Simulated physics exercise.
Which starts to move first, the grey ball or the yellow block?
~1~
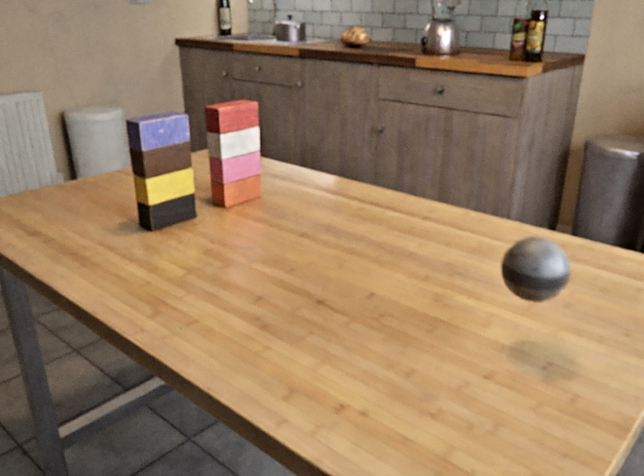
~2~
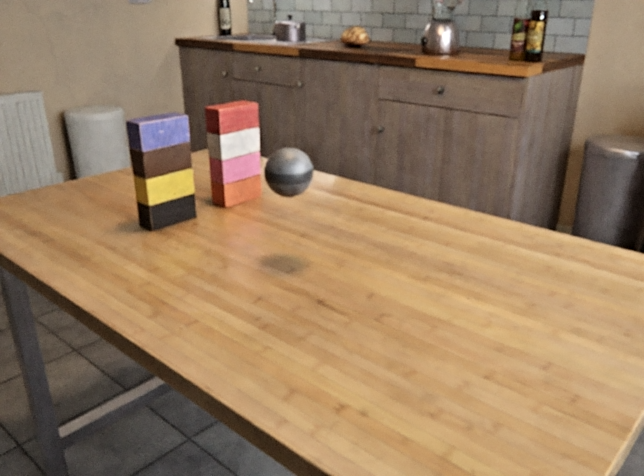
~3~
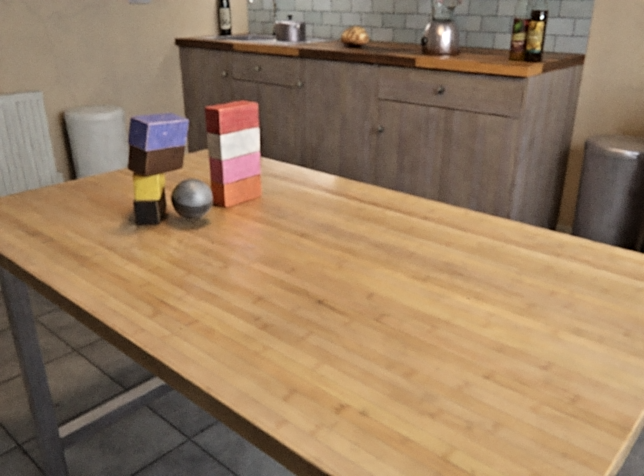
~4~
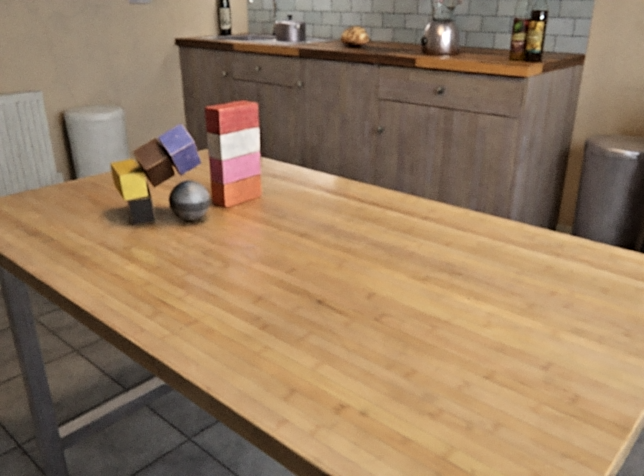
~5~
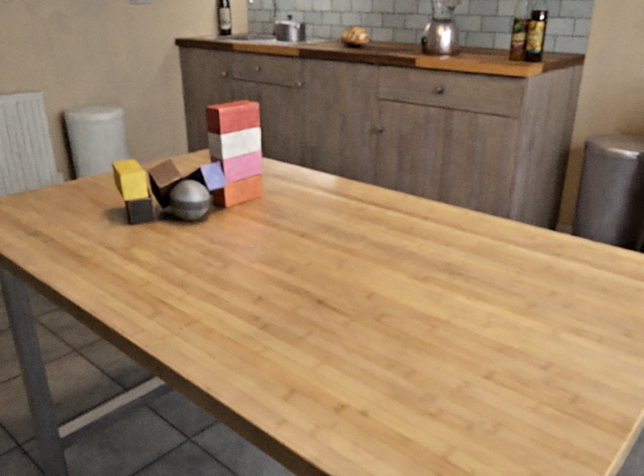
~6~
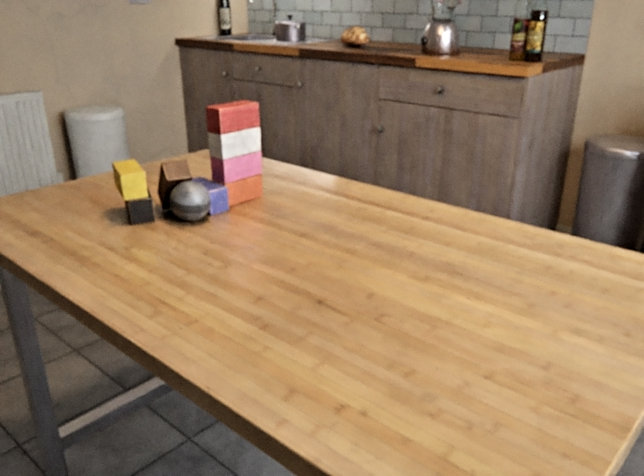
The grey ball moves first, travelling left through the air while the yellow block is still in place in its stack. The yellow block shifts only afterwards.
